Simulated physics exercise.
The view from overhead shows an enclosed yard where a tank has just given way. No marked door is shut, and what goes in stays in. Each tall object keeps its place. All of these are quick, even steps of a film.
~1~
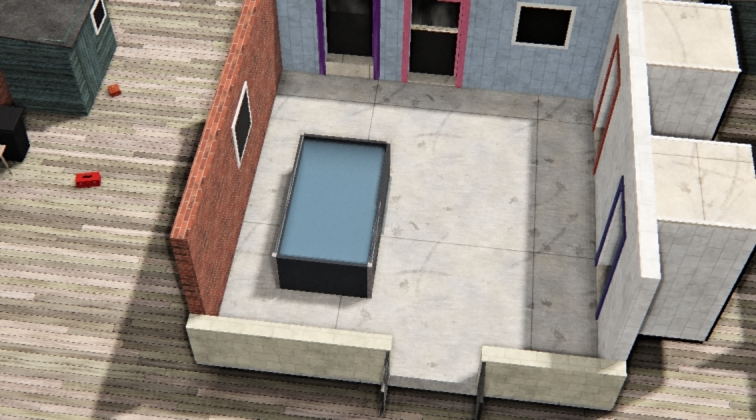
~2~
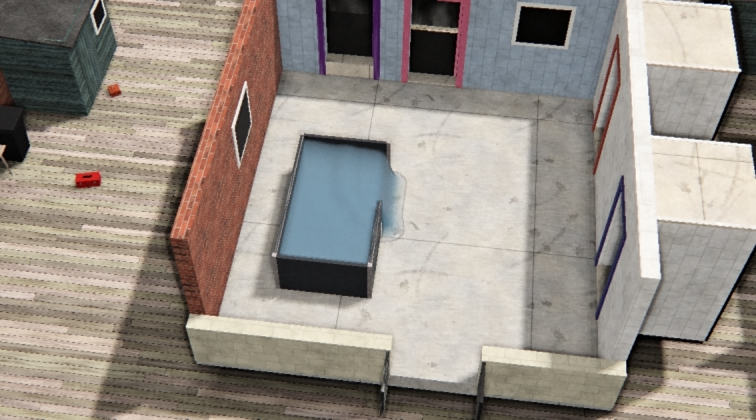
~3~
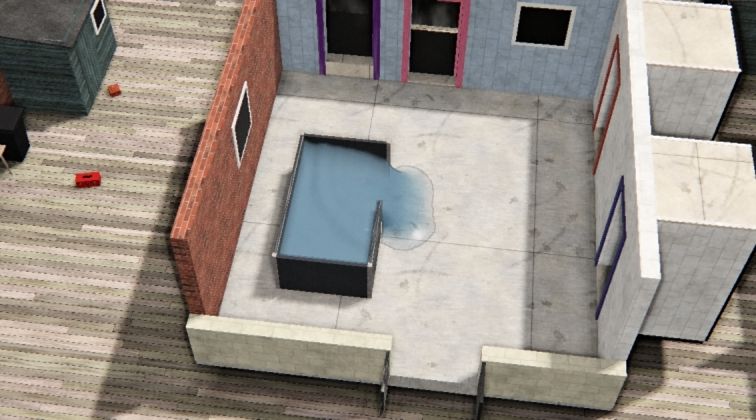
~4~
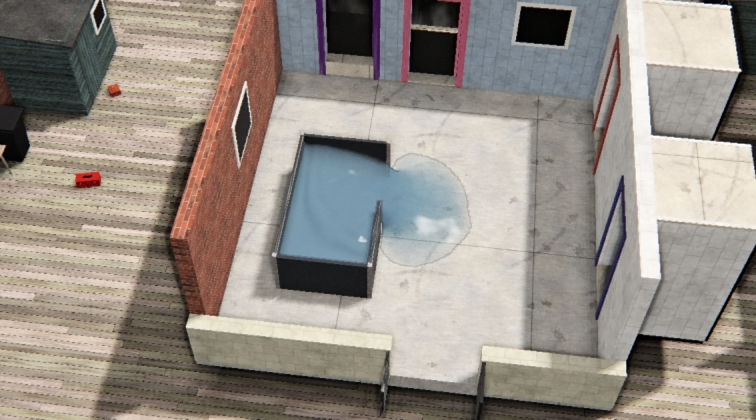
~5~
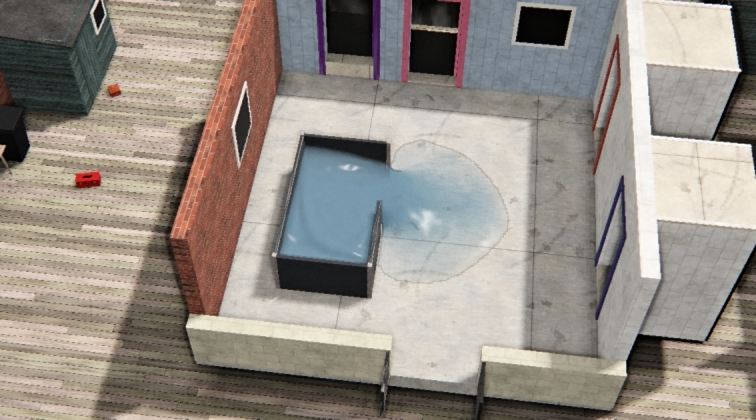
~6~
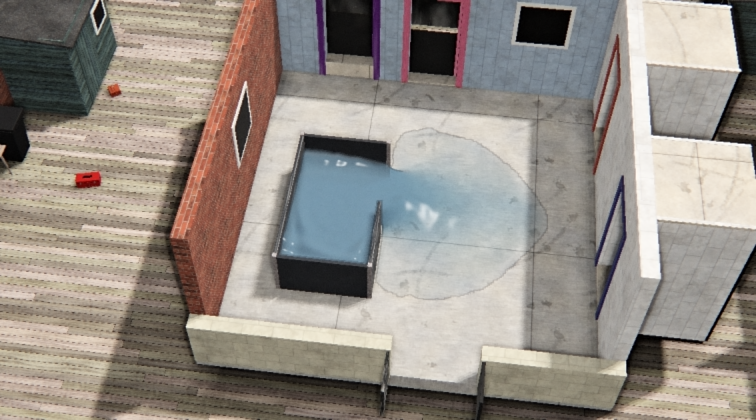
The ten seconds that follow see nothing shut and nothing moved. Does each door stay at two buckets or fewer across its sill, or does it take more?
The purple door stays inside what's allowed there; the pink door goes beyond what's allowed there; the red door goes beyond what's allowed there; the blue door goes beyond what's allowed there.
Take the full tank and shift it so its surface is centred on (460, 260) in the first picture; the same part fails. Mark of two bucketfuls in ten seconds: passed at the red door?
Result for the red door: It doesn't reach it.
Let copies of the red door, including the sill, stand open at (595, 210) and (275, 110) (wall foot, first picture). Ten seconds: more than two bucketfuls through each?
Goes past it; falls short.
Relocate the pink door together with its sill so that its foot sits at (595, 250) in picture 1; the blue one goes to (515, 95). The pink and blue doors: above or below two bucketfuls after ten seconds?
Going through them, I find the pink door overflows and the blue door overflows.
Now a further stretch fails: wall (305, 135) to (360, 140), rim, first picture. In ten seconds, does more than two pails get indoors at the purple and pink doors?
Result - purple: Above the limit; pink: Above the limit.
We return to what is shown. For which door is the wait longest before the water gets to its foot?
The one in purple.
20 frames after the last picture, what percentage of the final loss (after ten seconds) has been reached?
I'd estimate some 45 per cent.
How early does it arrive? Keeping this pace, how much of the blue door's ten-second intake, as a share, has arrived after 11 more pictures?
Around 30 in a hundred.
A moment on, water covers 45 % of the floor; the purple door not reached, the pink door not reached, the red door wet at the sill, nothing in, the blue door under two buckets in.
Next, water covers 50 % of the floor; the purple door not reached, the pink door wet at the sill, nothing in, the red door over two buckets in, the blue door over two buckets in.
Then, water covers 55 % of the floor; the purple door not reached, the pink door under two buckets in, the red door over two buckets in, the blue door far over two buckets in.
Later, water covers 90 % of the floor; the purple door wet at the sill, nothing in, the pink door over two buckets in, the red door far over two buckets in, the blue door far over two buckets in.
In the end, water covers 95 % of the floor; the purple door wet at the sill, nothing in, the pink door over two buckets in, the red door far over two buckets in, the blue door far over two buckets in.
